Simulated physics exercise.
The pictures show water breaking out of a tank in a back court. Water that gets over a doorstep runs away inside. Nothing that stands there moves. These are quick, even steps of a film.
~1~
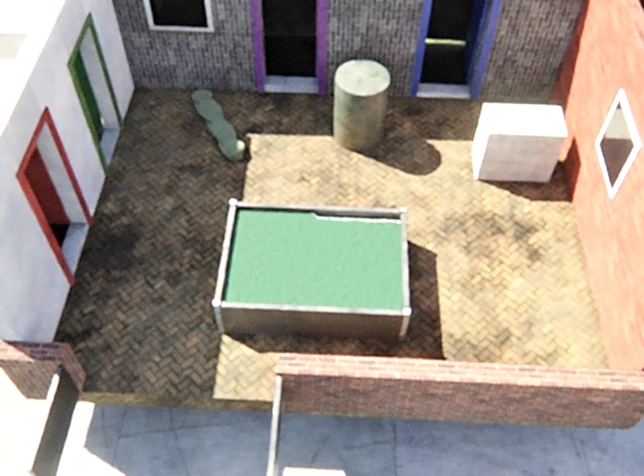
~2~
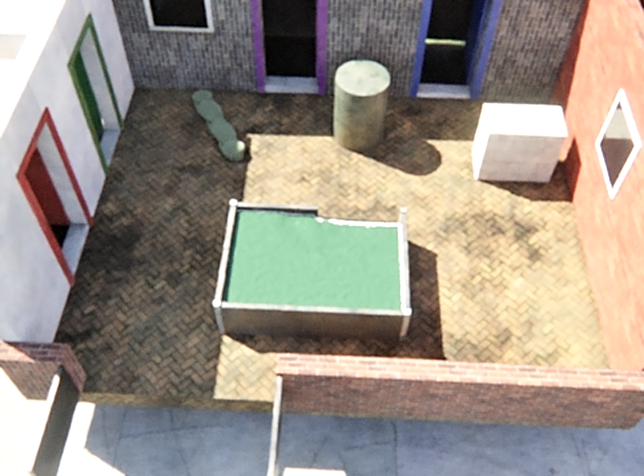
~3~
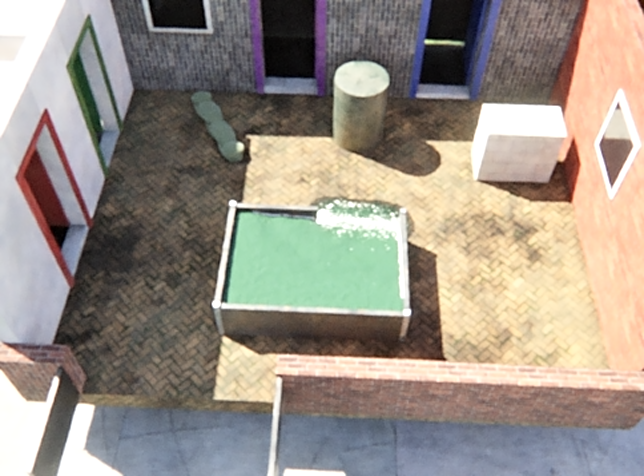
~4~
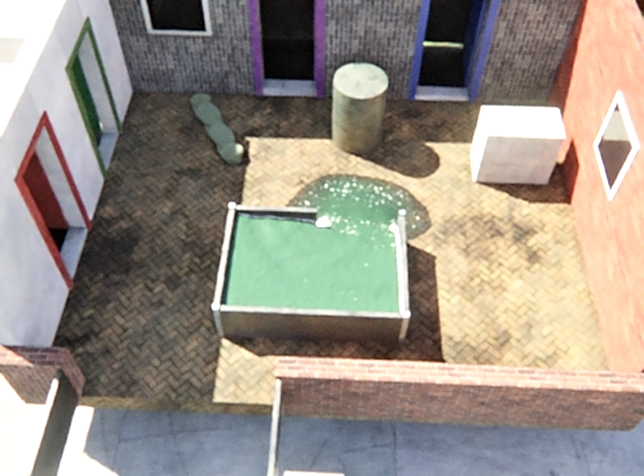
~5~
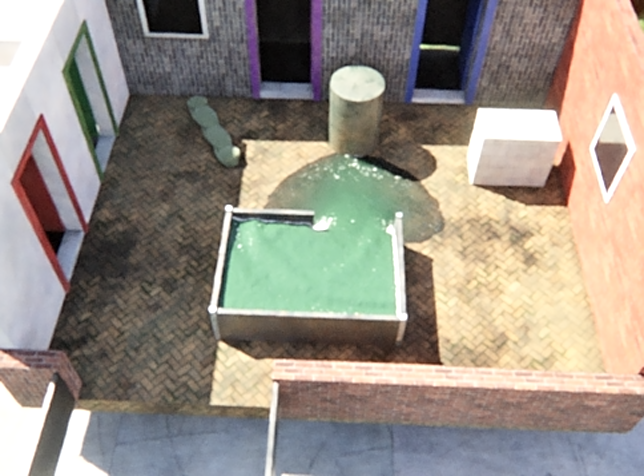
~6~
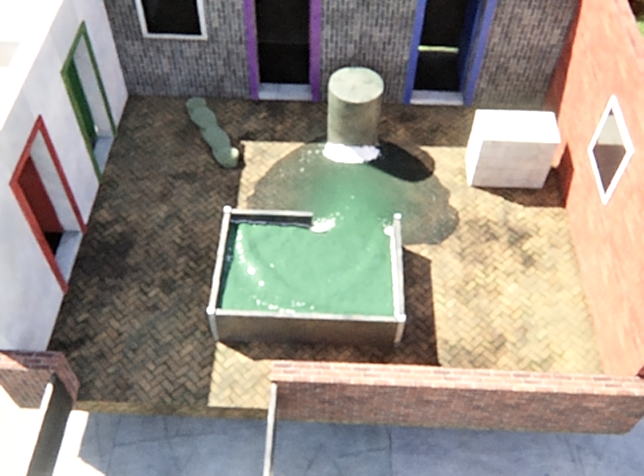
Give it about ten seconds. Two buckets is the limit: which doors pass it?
One by one: The blue door takes more than that; the purple door stays under that; the red door stays under that; the green door stays under that.
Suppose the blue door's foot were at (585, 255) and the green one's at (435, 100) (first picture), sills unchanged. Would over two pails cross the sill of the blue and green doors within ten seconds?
One by one: The blue door lets less in; the green door lets more in.
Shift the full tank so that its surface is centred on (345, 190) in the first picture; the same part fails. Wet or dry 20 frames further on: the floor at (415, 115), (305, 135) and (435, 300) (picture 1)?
In turn: Under water, wet, clear.
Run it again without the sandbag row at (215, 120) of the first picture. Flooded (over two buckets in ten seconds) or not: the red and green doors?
Red holds; green goes over.
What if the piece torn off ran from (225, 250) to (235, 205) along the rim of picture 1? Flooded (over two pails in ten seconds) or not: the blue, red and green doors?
My reading: The blue door lets less in; the red door passes that mark; the green door lets more in.
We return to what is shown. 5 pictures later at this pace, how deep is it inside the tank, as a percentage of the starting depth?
Near 68 in a hundred.
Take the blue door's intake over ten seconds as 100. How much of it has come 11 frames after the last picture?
Roughly 20 per cent.
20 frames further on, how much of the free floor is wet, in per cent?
Some 40 per cent.
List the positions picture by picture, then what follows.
In the first frame, still water in the water tank at (315, 259).
In the second frame, the front is at a hidden place, out from the gap on the water tank's far side.
In the third frame, the front is at (325, 202), out from the gap on the water tank's far side.
In the fourth frame, water pours out on the water tank's far side and has run to (341, 178).
In the fifth frame, the front is at (339, 155), out from the gap on the water tank's far side.
In the sixth frame, the front is at (327, 140), out from the gap on the water tank's far side.
A moment on, water covers 25 % of the floor; the blue door wet at the sill, nothing in, the purple door wet at the sill, nothing in, the red door not reached, the green door not reached.
Next, water covers 30 % of the floor; the blue door over two buckets in, the purple door under two buckets in, the red door not reached, the green door not reached.
Then, water covers 40 % of the floor; the blue door far over two buckets in, the purple door under two buckets in, the red door not reached, the green door wet at the sill, nothing in.
Later, water covers 70 % of the floor; the blue door far over two buckets in, the purple door under two buckets in, the red door wet at the sill, nothing in, the green door under two buckets in.
In the end, water covers 90 % of the floor; the blue door far over two buckets in, the purple door under two buckets in, the red door wet at the sill, nothing in, the green door under two buckets in.
